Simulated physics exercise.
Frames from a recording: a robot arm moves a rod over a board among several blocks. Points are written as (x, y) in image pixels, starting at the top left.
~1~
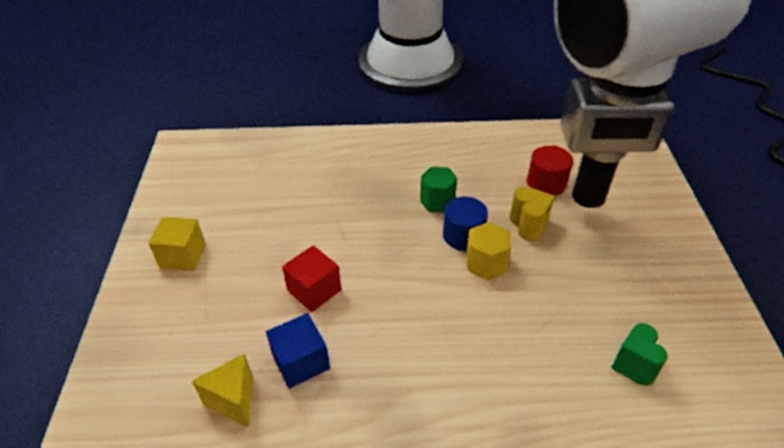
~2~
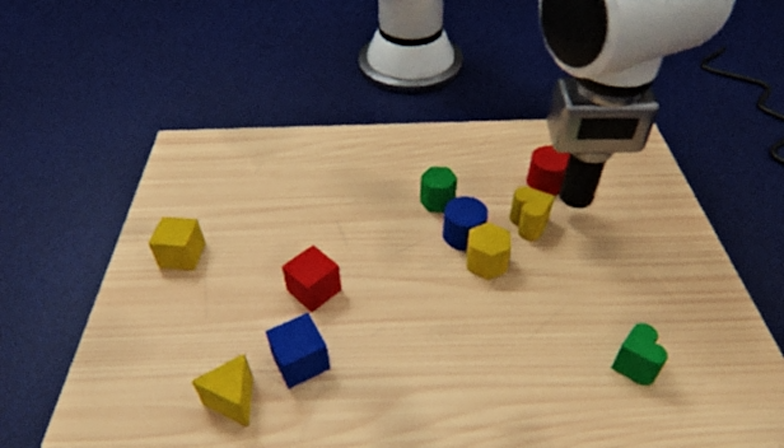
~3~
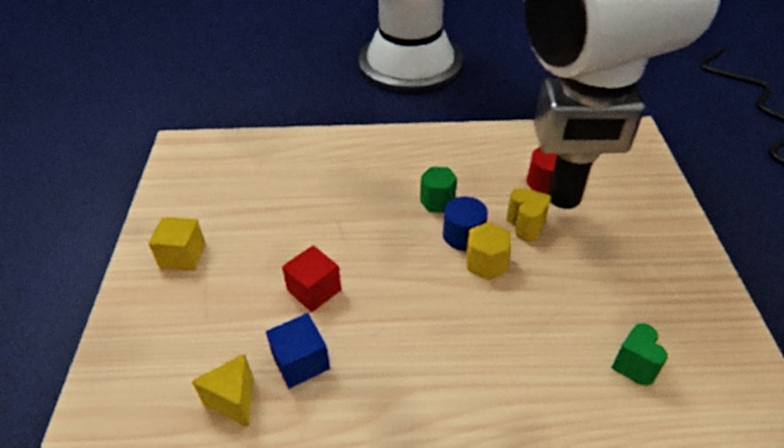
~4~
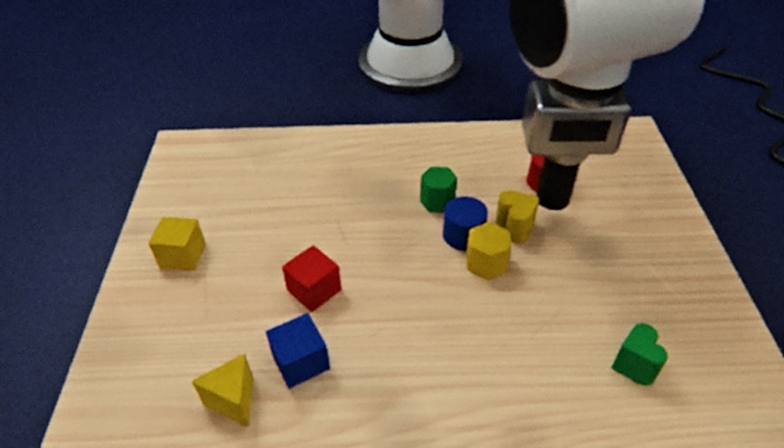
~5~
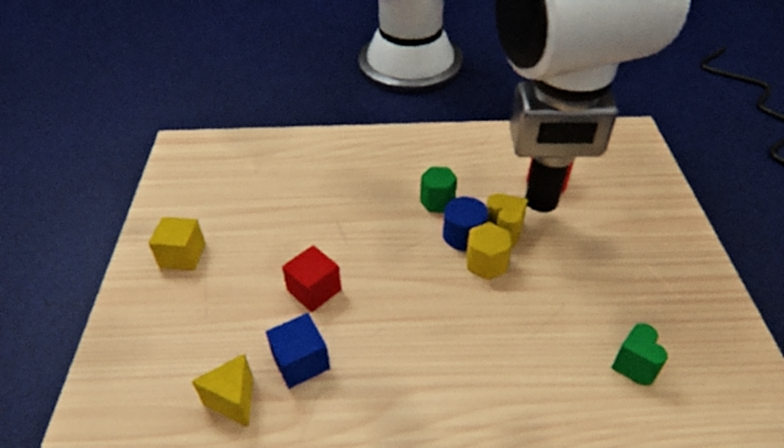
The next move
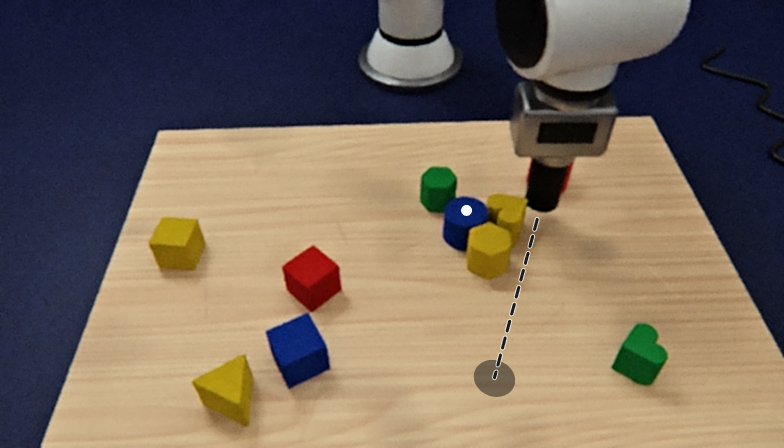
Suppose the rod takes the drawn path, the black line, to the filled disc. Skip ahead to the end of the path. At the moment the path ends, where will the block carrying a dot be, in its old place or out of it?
By the end it has moved.
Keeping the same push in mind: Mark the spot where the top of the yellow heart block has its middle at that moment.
When the path ends, it will be at (499, 220).
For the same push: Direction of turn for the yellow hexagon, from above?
It swings round anticlockwise.
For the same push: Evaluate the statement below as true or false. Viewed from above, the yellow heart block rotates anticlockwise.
False.
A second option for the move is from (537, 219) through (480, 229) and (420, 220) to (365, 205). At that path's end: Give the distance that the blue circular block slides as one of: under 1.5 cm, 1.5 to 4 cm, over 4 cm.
Displaced more than 4 cm.
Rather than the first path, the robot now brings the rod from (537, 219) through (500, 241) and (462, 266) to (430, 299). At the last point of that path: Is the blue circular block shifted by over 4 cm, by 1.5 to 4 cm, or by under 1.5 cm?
Distance: More than 4 cm.
The drawn path runs in a line from (537, 219) to (494, 378); the dot is on the blue circular block.
On the path given first. One third of the way, rod (529, 247); blue circular block (457, 207); yellow hexagon (482, 245), turned 25° anticlockwise; yellow heart block (499, 220), turned 90° clockwise.
Two thirds of the way, rod (515, 300); blue circular block (457, 207); yellow hexagon (482, 245), turned 25° anticlockwise; yellow heart block (499, 220), turned 90° clockwise.
At the end, rod (498, 362); blue circular block (457, 207); yellow hexagon (482, 245), turned 25° anticlockwise; yellow heart block (499, 220), turned 90° clockwise; red circular block not moved.
